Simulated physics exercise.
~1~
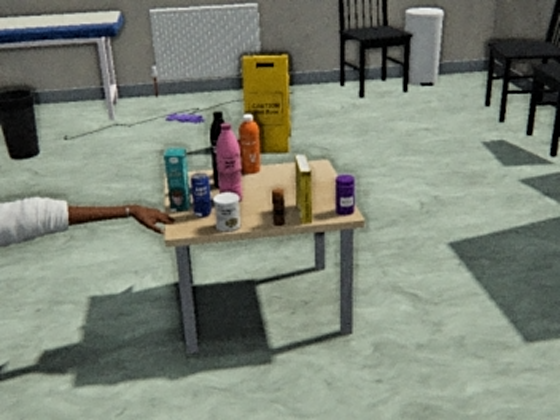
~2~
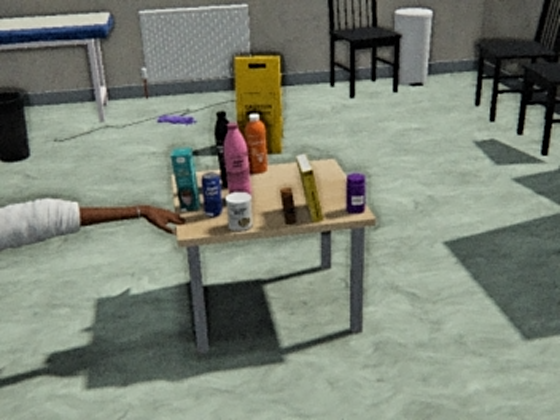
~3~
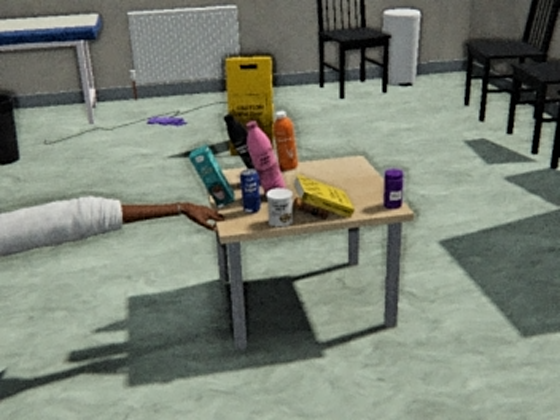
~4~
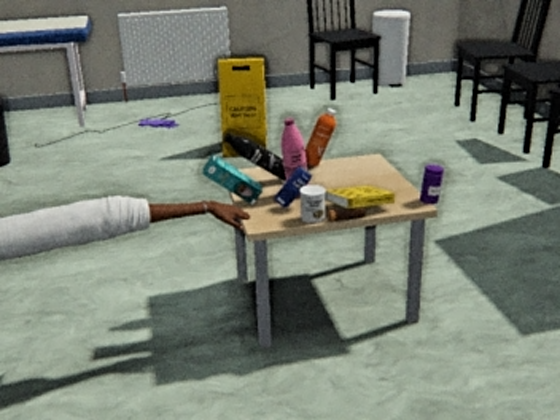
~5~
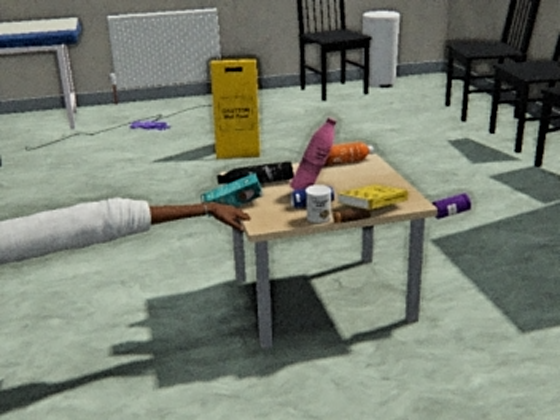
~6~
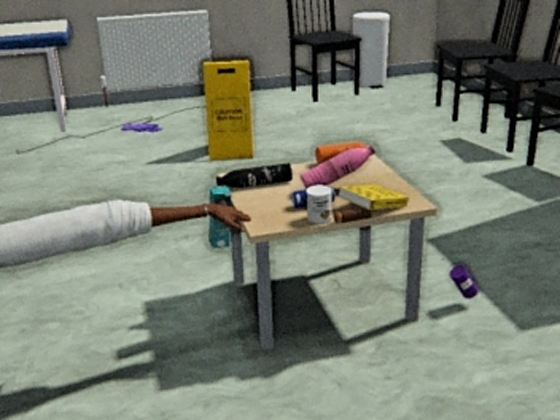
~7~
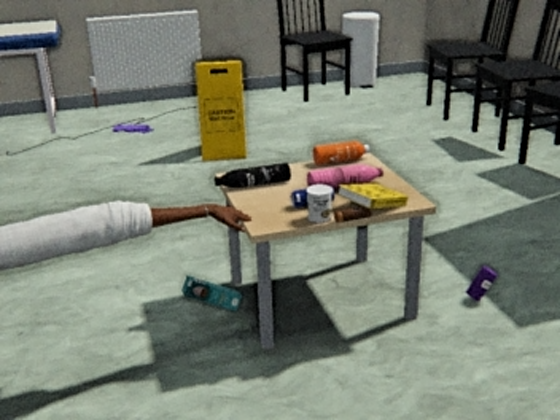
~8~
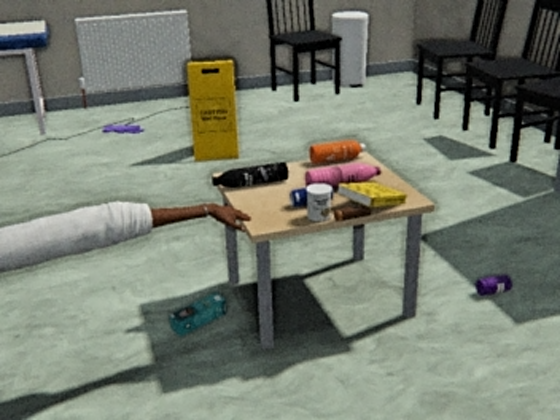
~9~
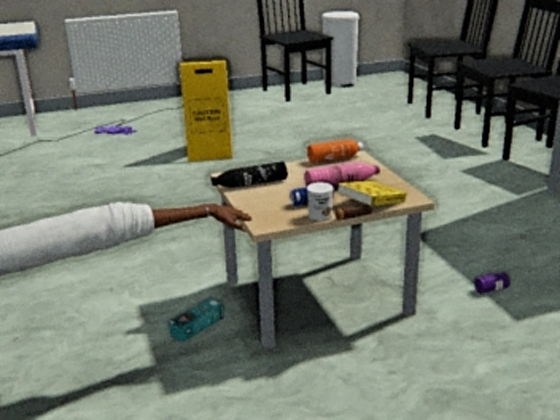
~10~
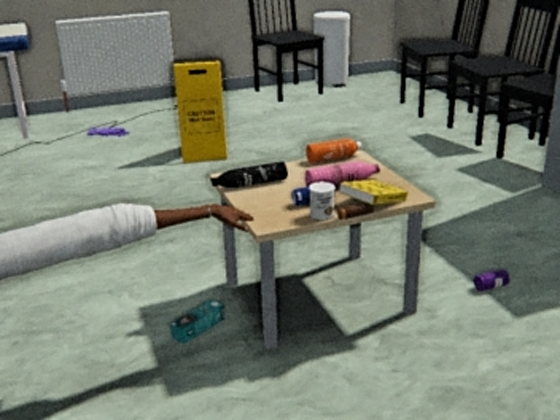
Hand shoving a small table to the right, bottles and cartons toppling, turquoise carton and purple jar ending on the floor.
